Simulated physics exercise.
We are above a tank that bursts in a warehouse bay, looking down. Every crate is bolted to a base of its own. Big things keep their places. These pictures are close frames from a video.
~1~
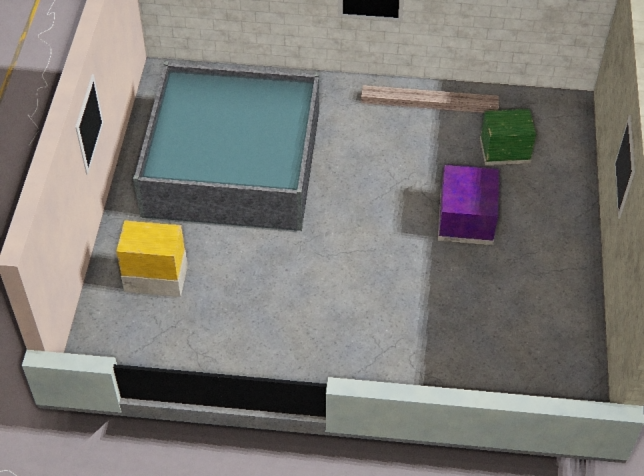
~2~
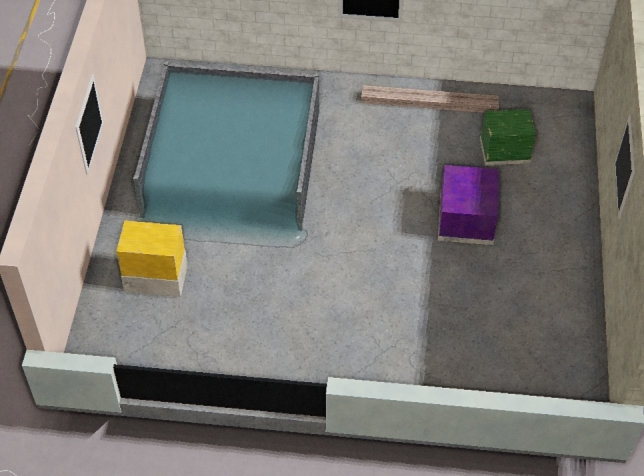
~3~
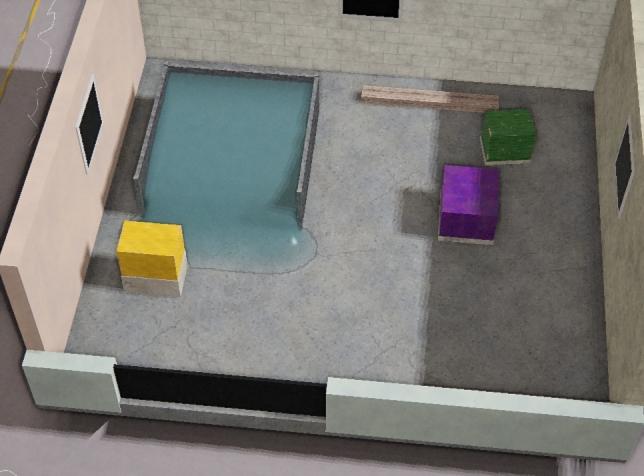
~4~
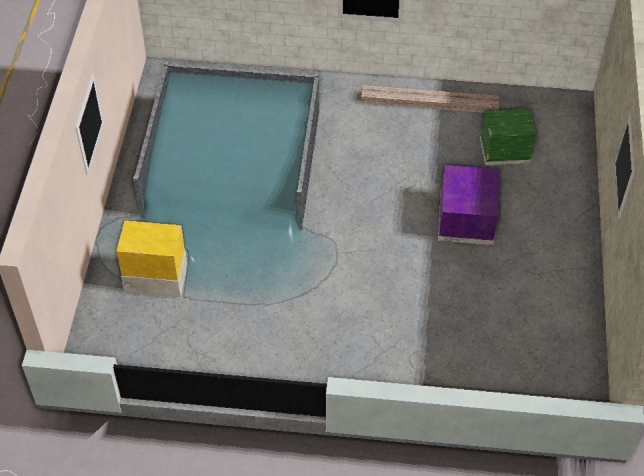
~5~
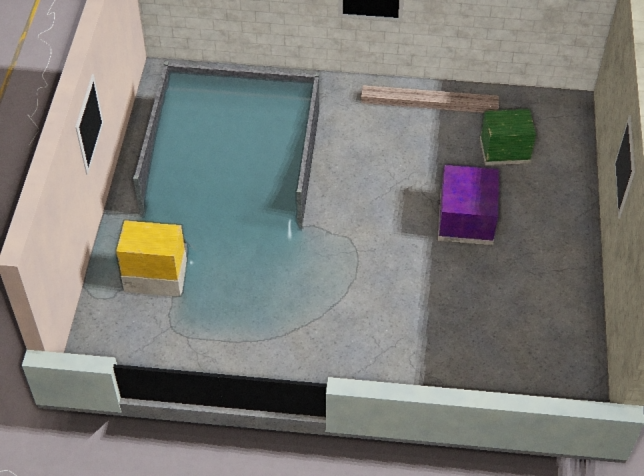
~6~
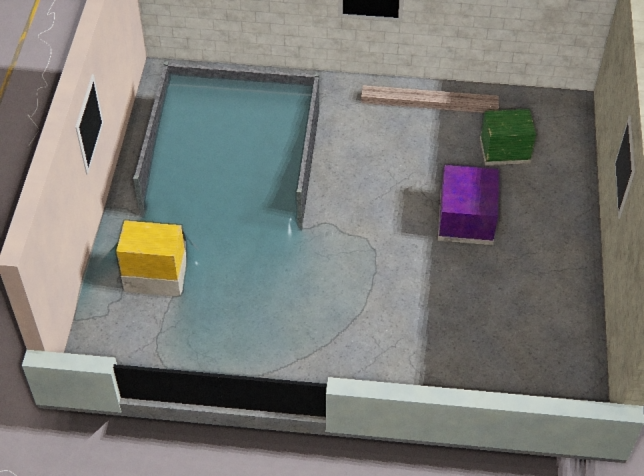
Teal water pours from the opened front of a square, grey-walled tank at the upper left of a warehouse bay, seen from above by a still camera. A yellow block stands below the tank, with purple and green blocks and a long pinkish beam to the right. The water spreads forward in a rounded sheet, wraps around the yellow block, and widens across the grey floor towards the dark front opening.
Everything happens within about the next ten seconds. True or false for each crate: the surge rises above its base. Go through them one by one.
Purple crate: True; yellow crate: True; green crate: True.
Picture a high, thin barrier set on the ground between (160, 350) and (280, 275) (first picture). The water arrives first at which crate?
It's the yellow crate.
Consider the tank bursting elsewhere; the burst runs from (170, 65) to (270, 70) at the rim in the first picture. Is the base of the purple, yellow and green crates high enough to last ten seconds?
My guess is purple goes wet, yellow remains untouched, and green goes wet.
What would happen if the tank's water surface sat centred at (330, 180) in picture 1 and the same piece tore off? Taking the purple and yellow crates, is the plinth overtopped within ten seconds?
As I see it, purple crate gets reached, and yellow crate is not reached.
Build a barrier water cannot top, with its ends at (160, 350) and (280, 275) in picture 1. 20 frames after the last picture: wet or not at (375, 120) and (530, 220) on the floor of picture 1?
In order, I'd call them bare and bare.
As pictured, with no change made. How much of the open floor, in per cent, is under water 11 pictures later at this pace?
Near 40 in a hundred.
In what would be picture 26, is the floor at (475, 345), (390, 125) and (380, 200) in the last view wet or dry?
First inundated, second spared, third spared.
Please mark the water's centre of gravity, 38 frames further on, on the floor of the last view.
Estimate: (358, 254).
A moment on, water covers 30 % of the floor; the purple crate not reached, the yellow crate water round its plinth, the green crate not reached.
Next, water covers 40 % of the floor; the purple crate not reached, the yellow crate water round its plinth, the green crate not reached.
Then, water covers 55 % of the floor; the purple crate not reached, the yellow crate water round its plinth, the green crate not reached.
Later, water covers 90 % of the floor; the purple crate water round its plinth, the yellow crate water round its plinth, the green crate water round its plinth.
In the end, water covers 100 % of the floor; the purple crate was topped, the yellow crate was topped, the green crate was topped.
